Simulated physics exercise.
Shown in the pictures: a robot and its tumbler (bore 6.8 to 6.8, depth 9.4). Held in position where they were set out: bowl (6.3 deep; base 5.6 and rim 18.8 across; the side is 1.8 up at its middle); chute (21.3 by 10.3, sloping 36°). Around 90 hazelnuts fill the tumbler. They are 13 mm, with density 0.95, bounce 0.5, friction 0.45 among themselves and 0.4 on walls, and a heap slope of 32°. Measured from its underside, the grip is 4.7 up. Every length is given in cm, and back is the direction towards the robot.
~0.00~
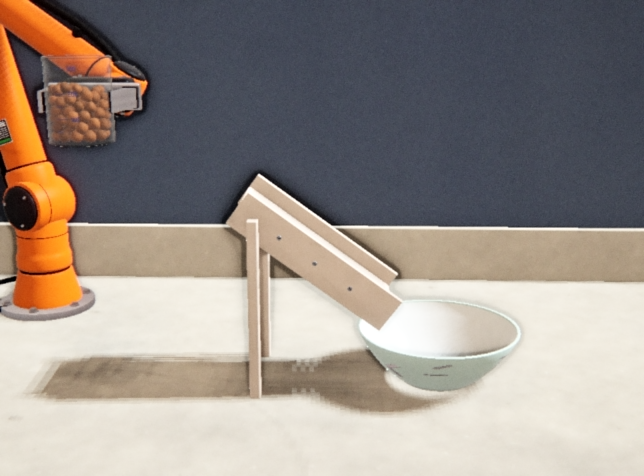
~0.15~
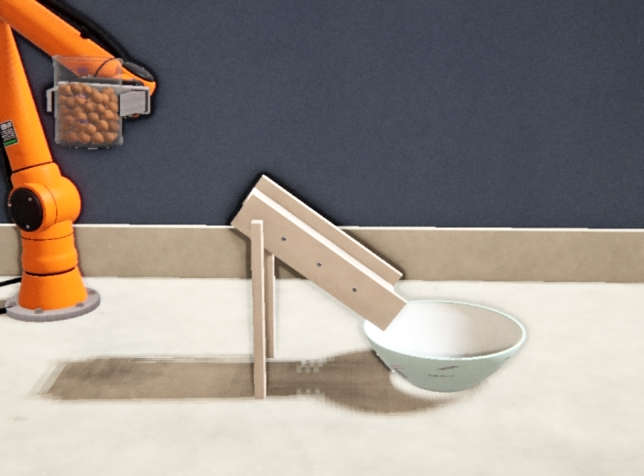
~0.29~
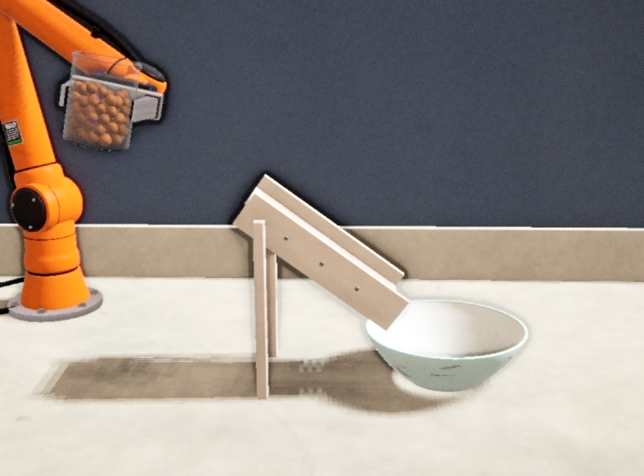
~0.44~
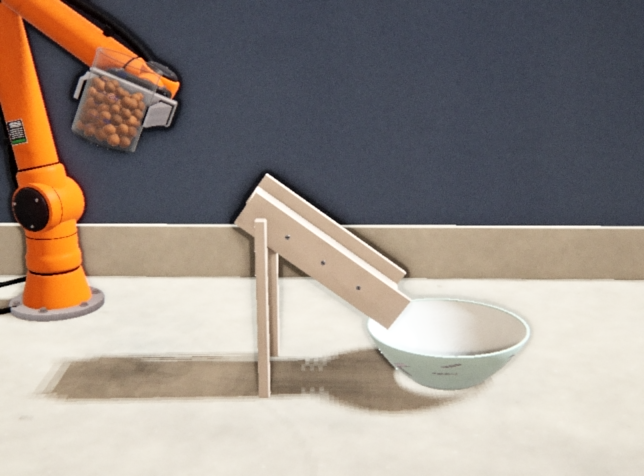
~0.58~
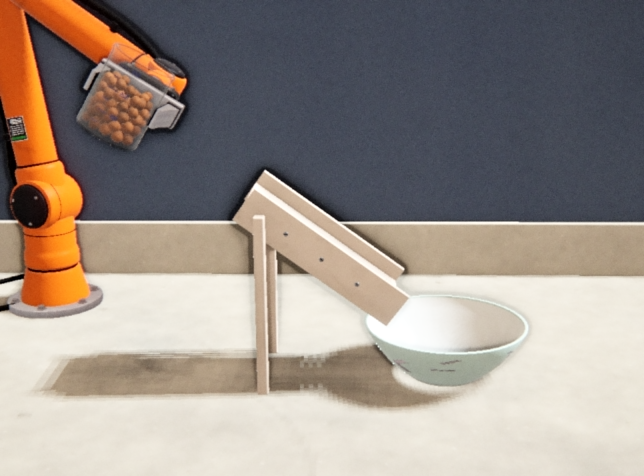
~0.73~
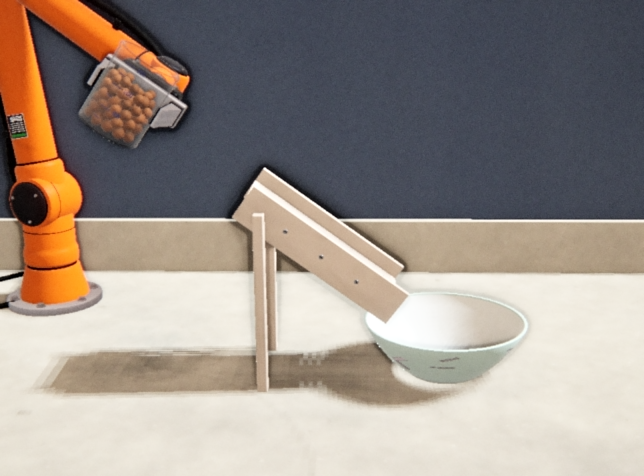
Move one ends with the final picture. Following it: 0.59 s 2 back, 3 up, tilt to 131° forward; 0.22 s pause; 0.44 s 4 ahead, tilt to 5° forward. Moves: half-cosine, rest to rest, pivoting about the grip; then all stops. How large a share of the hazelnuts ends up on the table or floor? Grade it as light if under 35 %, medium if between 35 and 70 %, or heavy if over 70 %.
Grade: Heavy, over 70 %.
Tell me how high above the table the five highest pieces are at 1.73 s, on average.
Those pieces are roughly 6 cm high.
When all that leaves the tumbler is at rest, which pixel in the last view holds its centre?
Approximately (266, 364) in pixels.
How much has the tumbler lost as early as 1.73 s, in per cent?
Some 100 per cent.
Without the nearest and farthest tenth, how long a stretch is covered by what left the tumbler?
About 34 centimetres.
After 1.23 s, tilted 126° forward, highest piece 39 above the table; 82 in the tumbler, 9 on the chute or in flight.
After 1.73 s, tilted 81° forward, highest piece 9 above the table; 85 on the table or floor, 6 on the chute or in flight.
After 2.18 s, tilted 5° forward, highest piece 1 above the table; 91 on the table or floor.
After 3.23 s, tilted 5° forward, highest piece 1 above the table; 91 on the table or floor.
At rest, 91 on the table or floor. That is 100 % on the table or floor.
